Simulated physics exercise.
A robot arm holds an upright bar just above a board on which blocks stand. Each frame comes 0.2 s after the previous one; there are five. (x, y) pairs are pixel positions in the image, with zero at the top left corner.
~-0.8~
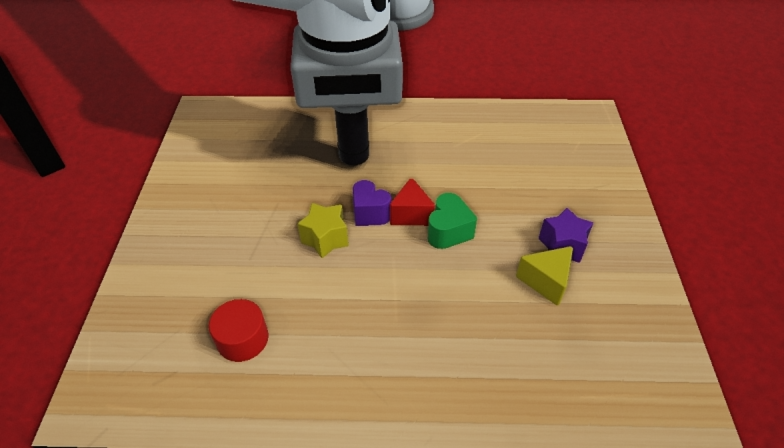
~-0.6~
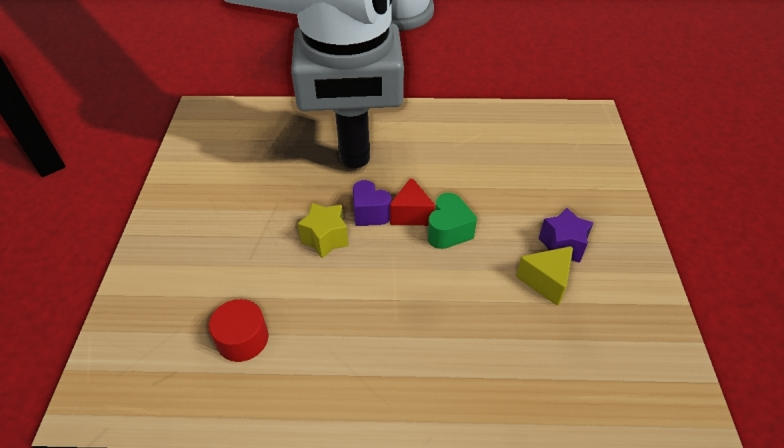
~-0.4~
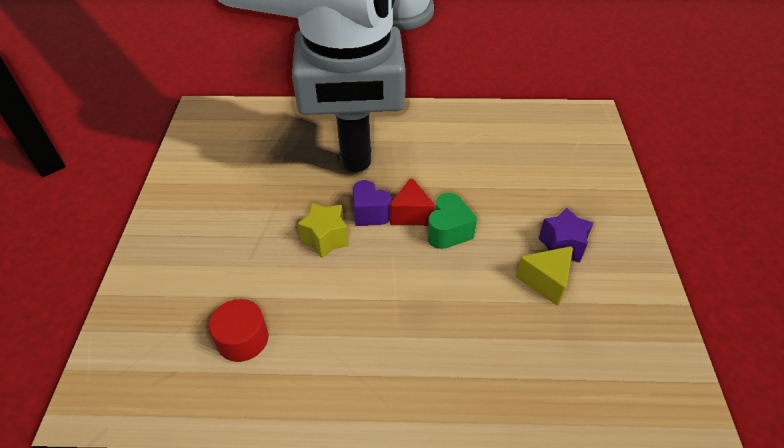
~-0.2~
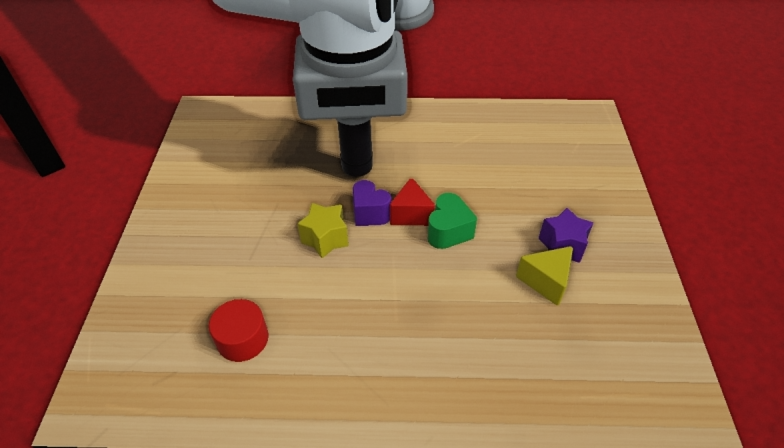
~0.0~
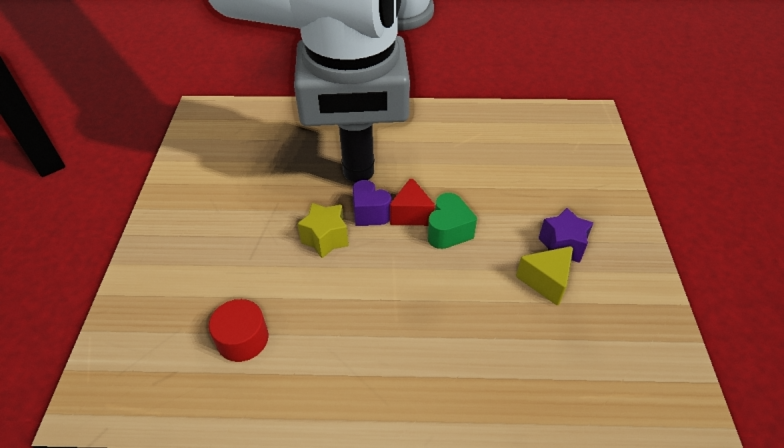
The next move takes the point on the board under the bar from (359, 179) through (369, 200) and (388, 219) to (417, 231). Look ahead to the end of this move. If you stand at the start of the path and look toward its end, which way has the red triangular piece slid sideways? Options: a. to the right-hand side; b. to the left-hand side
The correct letter is b.
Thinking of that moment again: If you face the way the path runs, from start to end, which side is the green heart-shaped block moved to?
It gets pushed left.
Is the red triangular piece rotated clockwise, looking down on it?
No, that is not how it ends up.
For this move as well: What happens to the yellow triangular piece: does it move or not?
It is untouched.
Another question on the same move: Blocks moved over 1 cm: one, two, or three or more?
It shifts three blocks or more.
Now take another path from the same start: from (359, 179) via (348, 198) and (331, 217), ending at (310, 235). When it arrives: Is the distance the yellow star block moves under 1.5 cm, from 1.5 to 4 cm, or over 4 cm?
Between 1.5 and 4 cm.
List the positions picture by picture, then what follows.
In the first frame, tip of the bar (354, 156), middles of tops, yellow star block (323, 218), purple heart-shaped block (369, 194), red triangular piece (412, 195), green heart-shaped block (451, 212), yellow triangular piece (553, 263).
In the second frame, bar (355, 159), nothing pushed.
In the third frame, bar (356, 163), nothing pushed.
In the fourth frame, bar (357, 167), nothing pushed.
In the fifth frame, bar (359, 173), yellow star block (323, 218), purple heart-shaped block (369, 194), red triangular piece (412, 195), green heart-shaped block (451, 212), yellow triangular piece (553, 263).
What follows on the original path. One third of the way, bar (368, 194); purple heart-shaped block (373, 208); red triangular piece (411, 201), turned 25° anticlockwise.
Two thirds of the way, bar (388, 212); purple heart-shaped block (379, 228), turned 35° clockwise; red triangular piece (420, 205), turned 35° anticlockwise; green heart-shaped block (458, 212), turned 15° clockwise.
At the end, bar (417, 225); yellow star block unmoved; purple heart-shaped block (381, 232), turned 50° clockwise; red triangular piece (450, 212), turned 40° anticlockwise; green heart-shaped block (488, 219), turned 20° clockwise; yellow triangular piece unmoved.
